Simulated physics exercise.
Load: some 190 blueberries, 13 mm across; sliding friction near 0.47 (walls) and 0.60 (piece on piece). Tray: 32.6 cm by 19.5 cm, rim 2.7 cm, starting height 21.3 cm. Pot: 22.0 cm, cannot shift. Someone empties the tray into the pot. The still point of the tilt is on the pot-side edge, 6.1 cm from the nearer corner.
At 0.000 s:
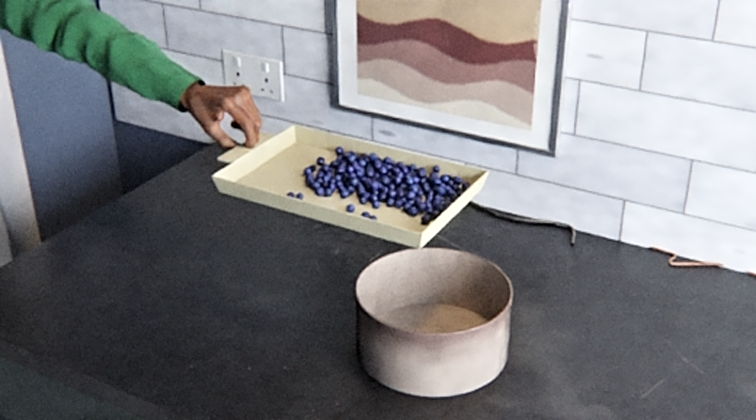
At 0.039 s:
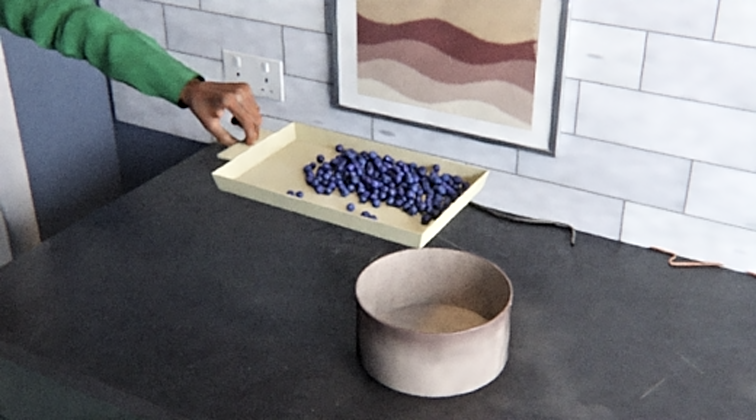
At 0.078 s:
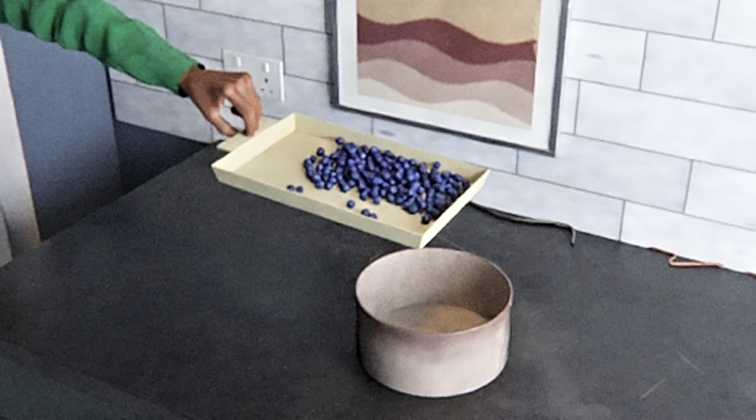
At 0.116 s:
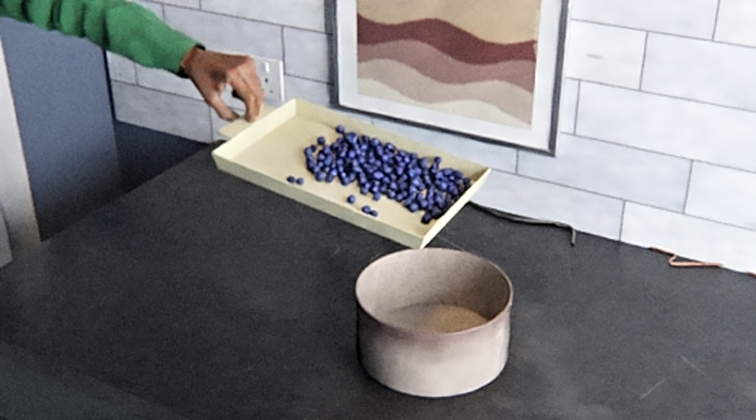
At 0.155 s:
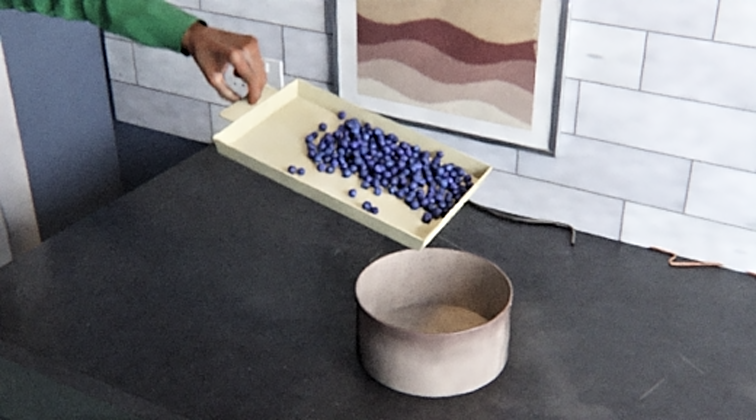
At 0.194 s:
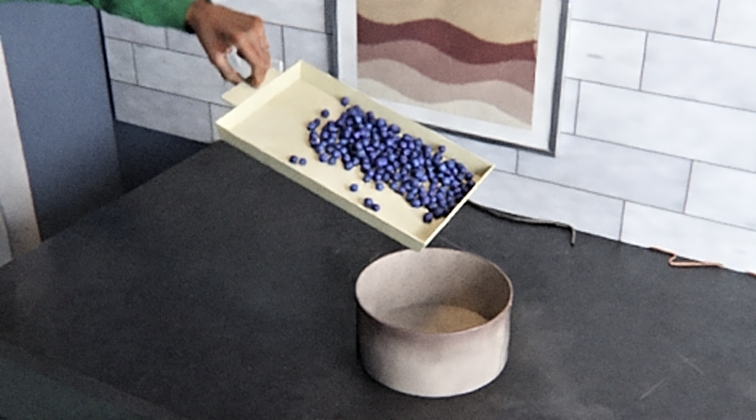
A hand in a green sleeve lifts the left end of a tray of blueberries.
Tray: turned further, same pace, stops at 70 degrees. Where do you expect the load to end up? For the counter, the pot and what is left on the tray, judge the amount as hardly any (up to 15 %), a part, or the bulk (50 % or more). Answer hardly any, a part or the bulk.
Counter: A part; pot: A part; left on the tray: A part.
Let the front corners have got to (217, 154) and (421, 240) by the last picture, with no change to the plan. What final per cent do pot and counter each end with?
In the pot: 25 per cent; on the counter: 20 per cent.
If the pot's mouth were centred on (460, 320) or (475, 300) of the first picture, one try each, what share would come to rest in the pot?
The shares would be near 55 and 40 per cent respectively.
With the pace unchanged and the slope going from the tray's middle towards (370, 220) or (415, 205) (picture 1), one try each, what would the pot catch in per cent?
Approximately 25 percent, then 20 percent.
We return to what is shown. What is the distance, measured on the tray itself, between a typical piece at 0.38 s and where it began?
About 2 cm.
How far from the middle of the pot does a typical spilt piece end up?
About 26 centimetres.
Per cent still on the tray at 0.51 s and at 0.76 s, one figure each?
Roughly 100 then 60.
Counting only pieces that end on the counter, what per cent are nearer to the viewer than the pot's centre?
Share: Roughly 100 %.
Then, at 0.38 s, tilt 45 degrees; the tray holds 100 %, the pot 0 %.
After 0.51 s, tilt 64 degrees; the tray holds 100 %, the pot 0 %.
Then, at 0.76 s, tilt 70 degrees; the tray holds 60 %, the pot 5 %.
In the end, at 1.9 s, counter 35 %, pot 25 %, tray 40 %.
